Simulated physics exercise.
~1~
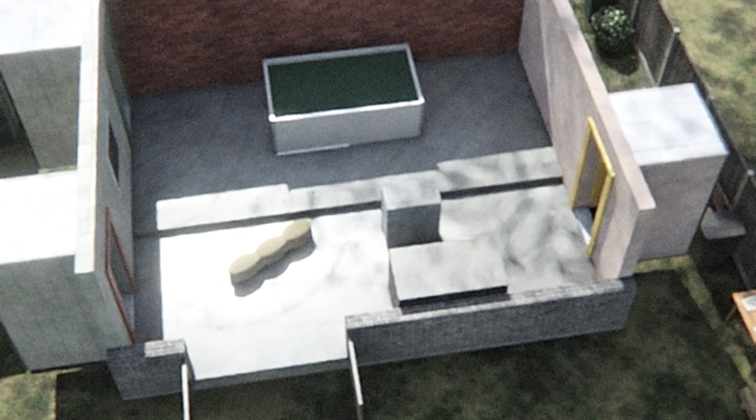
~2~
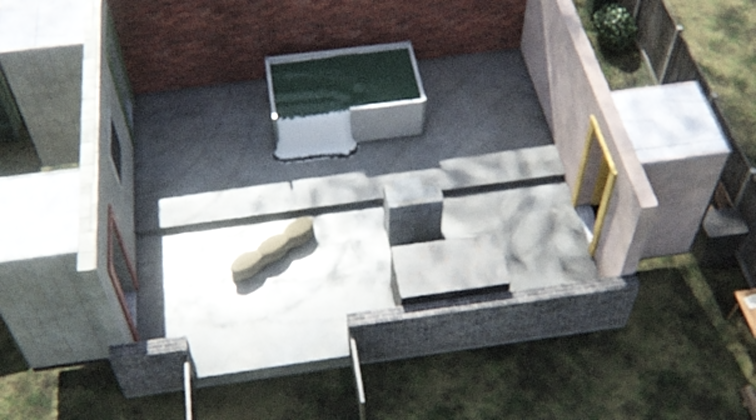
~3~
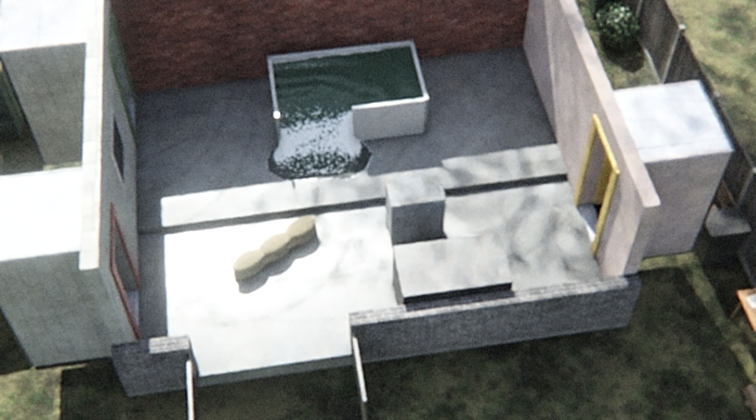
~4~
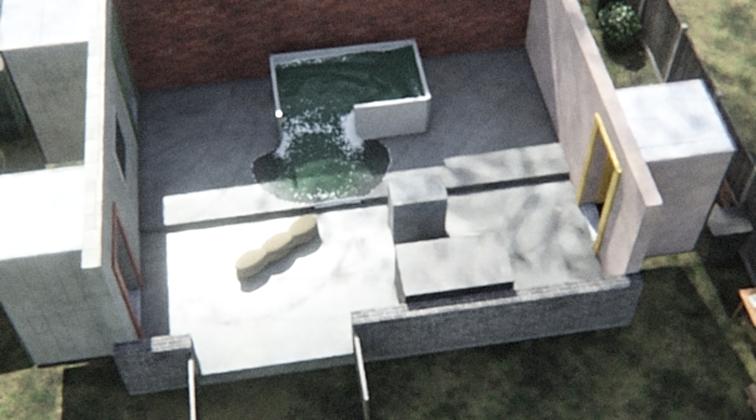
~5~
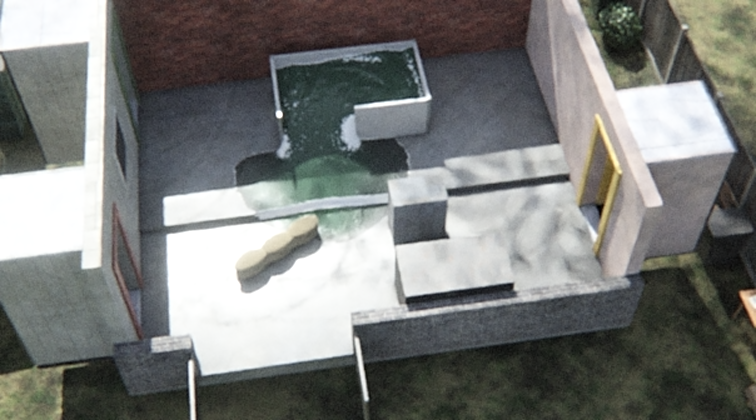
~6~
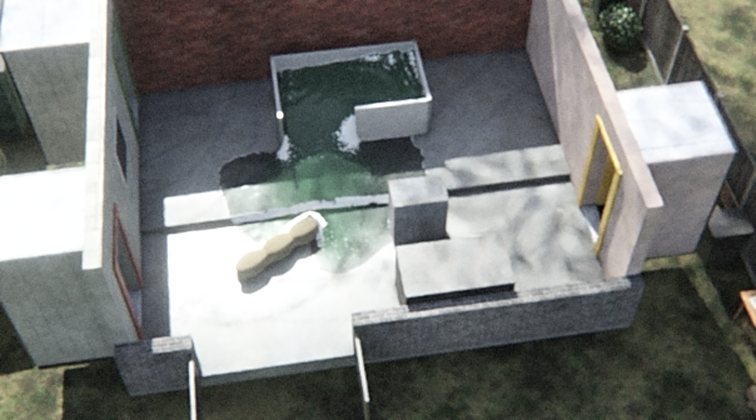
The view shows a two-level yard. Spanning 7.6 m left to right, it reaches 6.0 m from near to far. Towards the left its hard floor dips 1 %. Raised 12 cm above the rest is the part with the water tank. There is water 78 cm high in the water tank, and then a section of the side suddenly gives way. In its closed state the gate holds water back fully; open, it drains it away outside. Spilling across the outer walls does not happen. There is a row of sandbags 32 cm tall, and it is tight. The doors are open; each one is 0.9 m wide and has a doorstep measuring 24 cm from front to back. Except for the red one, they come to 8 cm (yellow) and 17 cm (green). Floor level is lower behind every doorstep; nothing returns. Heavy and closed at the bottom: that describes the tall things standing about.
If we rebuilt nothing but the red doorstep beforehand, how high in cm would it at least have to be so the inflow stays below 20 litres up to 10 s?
It would have to reach roughly 24 cm.
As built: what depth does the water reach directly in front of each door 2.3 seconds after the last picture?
Depth at yellow 6 cm, at green 0 cm, at red 19 cm.
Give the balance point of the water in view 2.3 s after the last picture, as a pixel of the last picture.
I'd put it close to (323, 199).
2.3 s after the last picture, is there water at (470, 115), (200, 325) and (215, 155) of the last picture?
Going in order: Untouched, swamped, untouched.
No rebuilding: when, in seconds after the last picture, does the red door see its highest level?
It peaks at about 1.8 s.
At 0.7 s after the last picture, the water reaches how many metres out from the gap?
The front is some 4.2 m out.
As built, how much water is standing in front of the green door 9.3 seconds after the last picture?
About 3.5 cm.
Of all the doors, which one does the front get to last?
It would be the green one.
Then, 0.7 s after the last picture water covers 30 % of the floor, deepest (48 cm) near (300, 229); it has not reached the red door.
Then, 2.3 s after the last picture water covers 50 % of the floor, deepest (36 cm) near (143, 370); 19 cm at the red door, 121 litres in over its 6 cm doorstep.
Then, 9.3 s after the last picture water covers 60 % of the floor, deepest (15 cm) near (571, 184); 11 cm at the red door, 399 litres in over its 6 cm doorstep.
At the red door as built, the water peaked near 22 cm, 1.7 s after the last picture.
With a doorstep of 19.5 cm, 49 litres would have come in within the 10 s; with 26.5 cm, 11 litres. So under 20 litres takes about 24 cm.
